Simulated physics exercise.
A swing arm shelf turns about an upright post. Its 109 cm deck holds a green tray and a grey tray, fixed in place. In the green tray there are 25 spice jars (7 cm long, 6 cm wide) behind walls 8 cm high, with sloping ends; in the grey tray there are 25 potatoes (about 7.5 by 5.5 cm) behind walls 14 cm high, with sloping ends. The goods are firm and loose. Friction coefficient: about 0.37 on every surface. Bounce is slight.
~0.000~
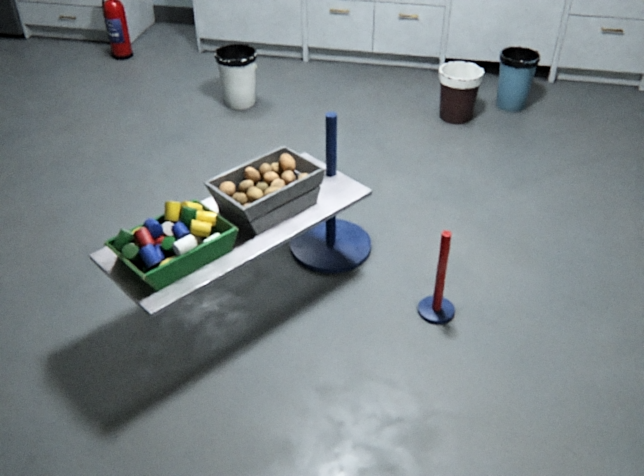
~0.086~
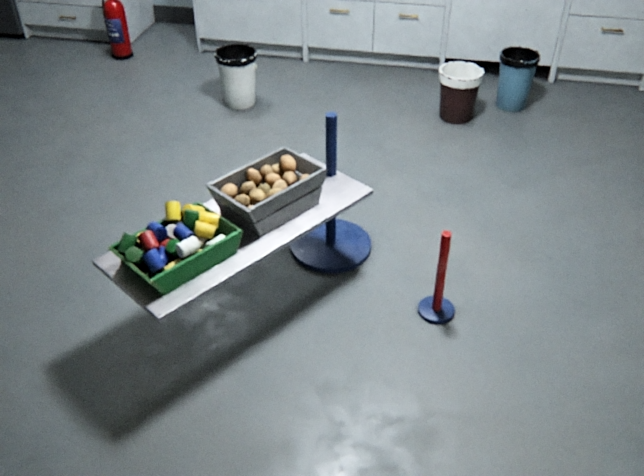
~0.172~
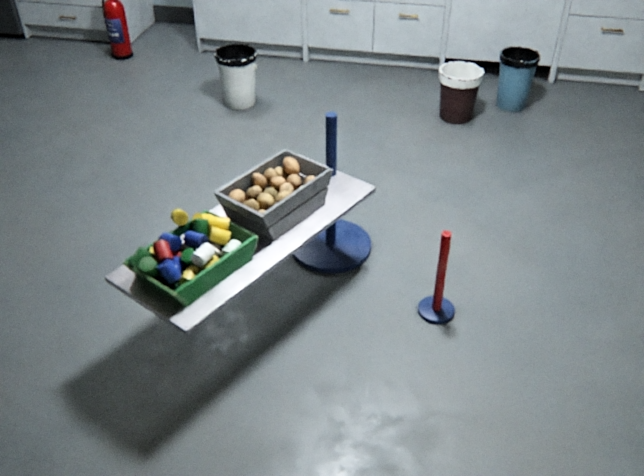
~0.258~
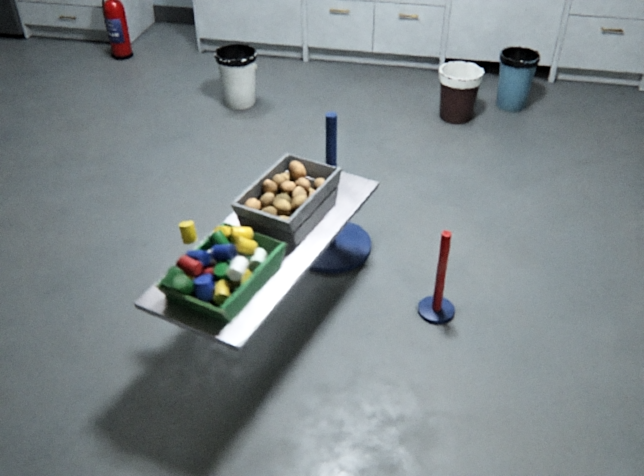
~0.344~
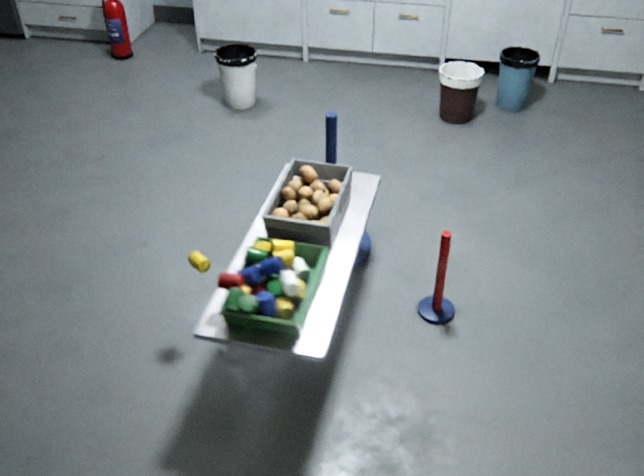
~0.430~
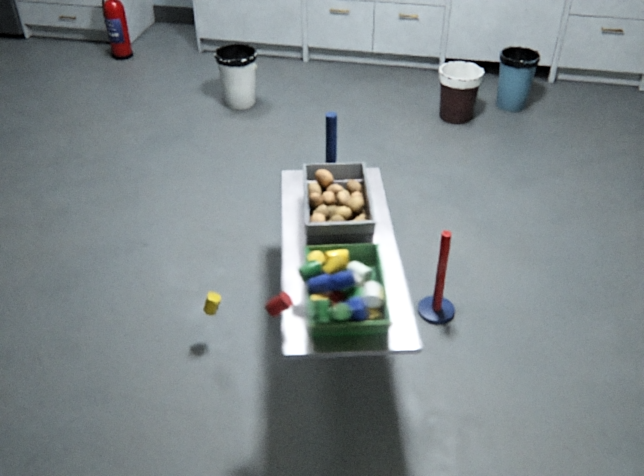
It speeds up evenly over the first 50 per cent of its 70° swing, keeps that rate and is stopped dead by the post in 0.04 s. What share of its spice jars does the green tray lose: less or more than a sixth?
It sheds more than one in six of them.
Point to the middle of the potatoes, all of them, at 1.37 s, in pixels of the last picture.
At about (370, 206).
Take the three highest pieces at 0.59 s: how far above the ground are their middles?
About 58 cm.
After 0.51 s, the shelf hits the red post.
After 0.59 s, 7 of 25 out of the green tray and 0 of 25 out of the grey tray.
After 0.71 s, 11 of 25 out of the green tray and 0 of 25 out of the grey tray.
After 0.93 s, 12 of 25 out of the green tray and 0 of 25 out of the grey tray.
Final count (at 1.37 s), 12 of 25 out of the green tray and 0 of 25 out of the grey tray. Asked share, 12 of 25, 48 per cent.
